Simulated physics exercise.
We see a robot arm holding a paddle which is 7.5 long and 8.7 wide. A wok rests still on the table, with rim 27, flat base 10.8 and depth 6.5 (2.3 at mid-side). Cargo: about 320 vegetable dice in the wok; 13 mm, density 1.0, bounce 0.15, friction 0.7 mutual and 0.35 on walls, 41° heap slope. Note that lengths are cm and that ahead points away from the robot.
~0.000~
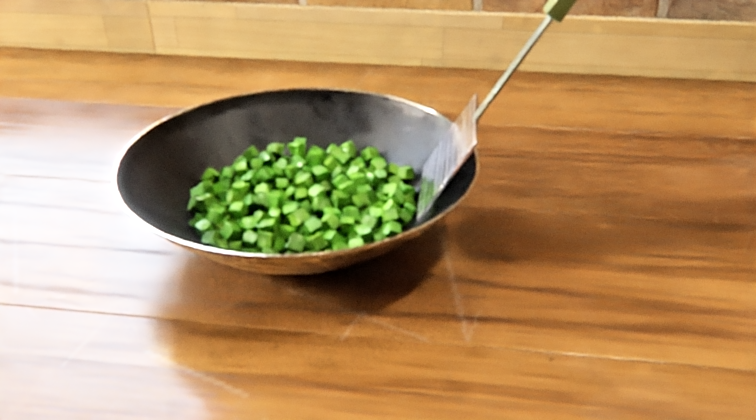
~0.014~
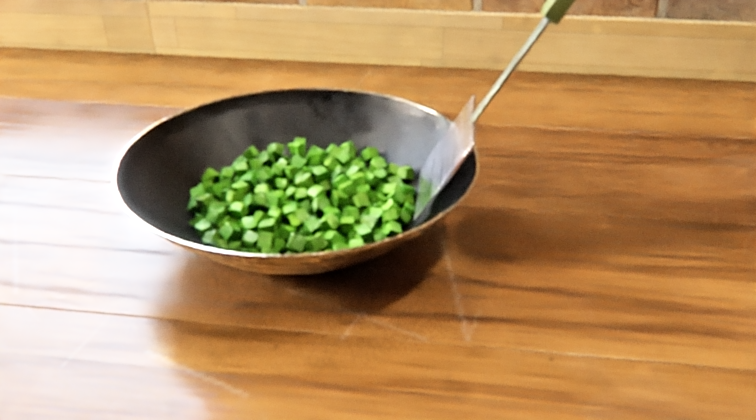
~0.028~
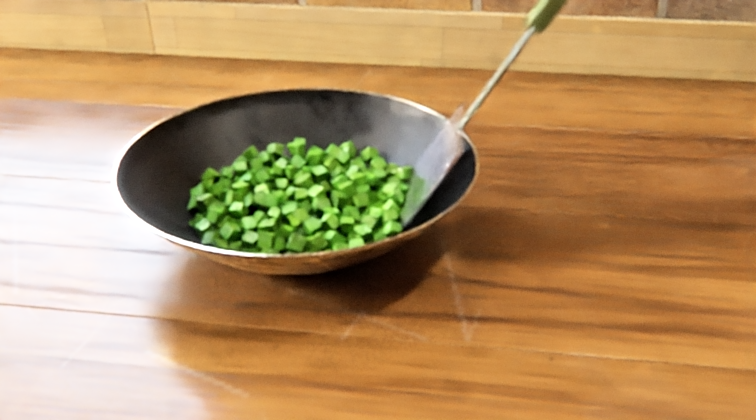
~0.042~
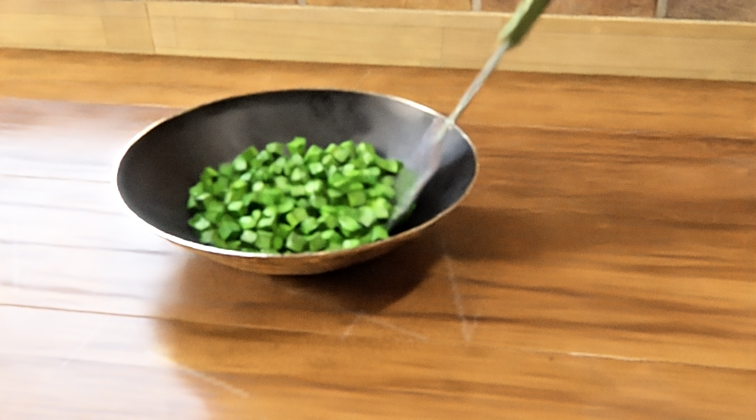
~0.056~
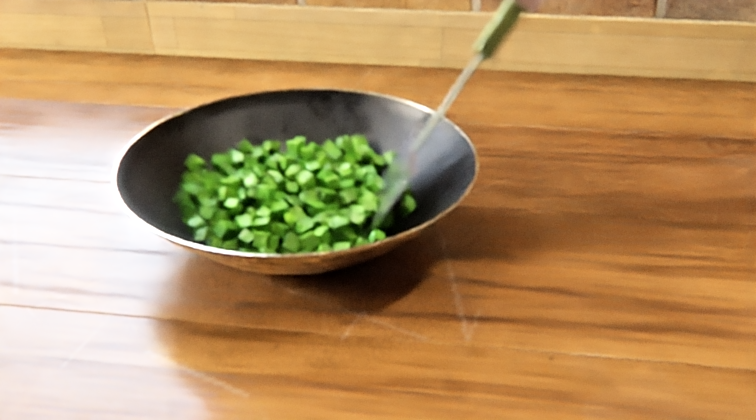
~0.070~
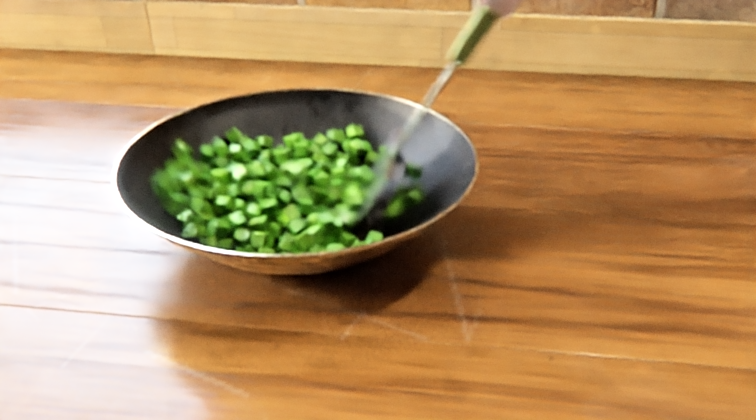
A spatula with a green handle slid left from the right side of a dark wok on a wooden table, then pushed into the chopped green vegetables, shifting the pile toward the left side.
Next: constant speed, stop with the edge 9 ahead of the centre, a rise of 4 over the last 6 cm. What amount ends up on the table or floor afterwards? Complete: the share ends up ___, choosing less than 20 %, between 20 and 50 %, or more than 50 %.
The share ends up more than 50 %.
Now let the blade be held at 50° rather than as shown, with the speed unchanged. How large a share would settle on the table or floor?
About 65 per cent.
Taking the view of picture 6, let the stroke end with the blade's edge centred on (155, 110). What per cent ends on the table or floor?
Approximately 70 per cent, I reckon.
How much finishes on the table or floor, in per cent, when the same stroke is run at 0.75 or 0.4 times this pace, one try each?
Estimates, in order: 60 % and 50 %.
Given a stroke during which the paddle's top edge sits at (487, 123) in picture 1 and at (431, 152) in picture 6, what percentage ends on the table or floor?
It works out to about 55 %, more or less.
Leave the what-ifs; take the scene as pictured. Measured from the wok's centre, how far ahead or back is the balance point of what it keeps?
Ahead, by around 2.5 cm.
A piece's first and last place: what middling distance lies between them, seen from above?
It works out to roughly 27 cm.
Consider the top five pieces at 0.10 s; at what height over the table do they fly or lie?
8 cm or so.
After 0.10 s, sloping 60°, highest piece 8 above the table; 316 in the wok, 3 on the blade or in flight.
After 0.14 s, sloping 60°, highest piece 11 above the table; 302 in the wok, 17 on the blade or in flight.
After 0.36 s, sloping 60°, highest piece 22 above the table; 113 in the wok, 59 on the table or floor, 147 on the blade or in flight.
After 1.41 s, sloping 60°, highest piece 7 above the table; 206 on the table or floor, 113 in the wok.
At rest, 206 on the table or floor, 113 in the wok. That is 65 % on the table or floor.
